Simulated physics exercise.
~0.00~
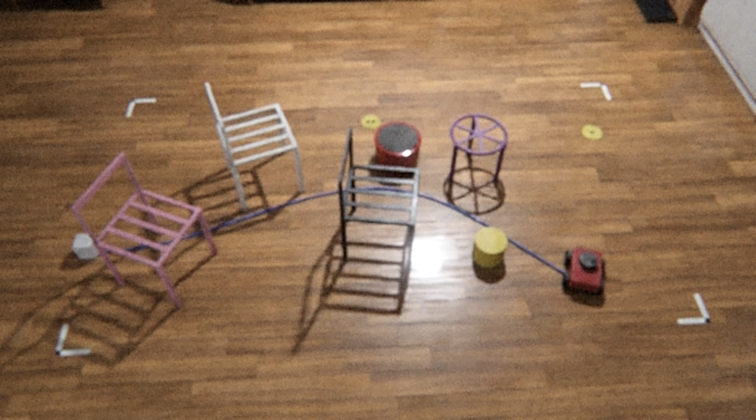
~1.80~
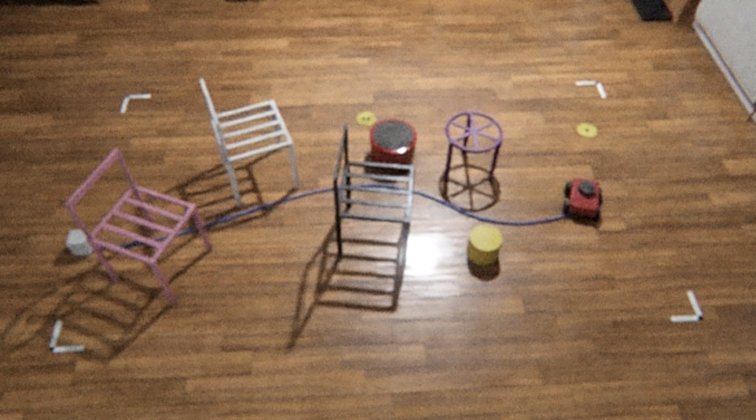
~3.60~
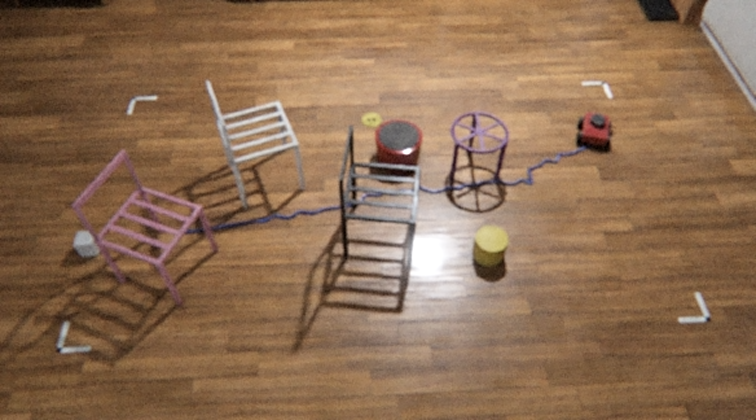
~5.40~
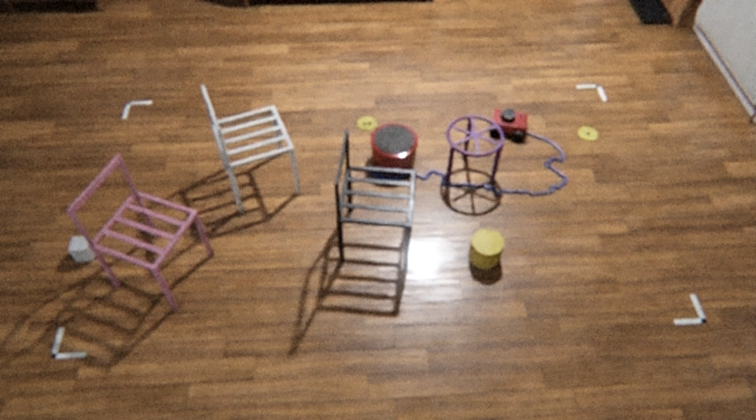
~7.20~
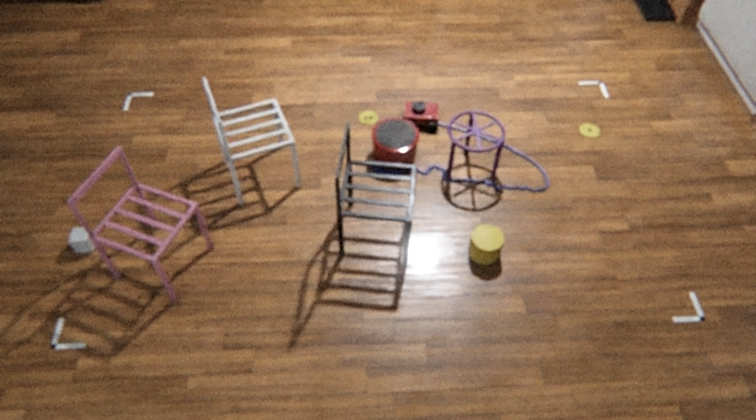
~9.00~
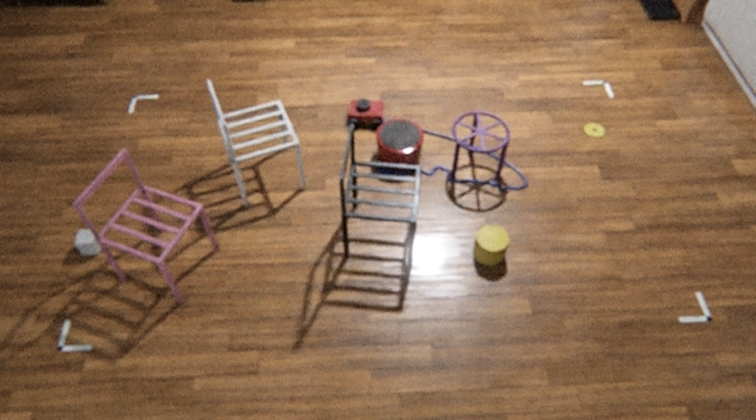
A small red cart drives up, then left behind a purple stool, trailing a blue lead.
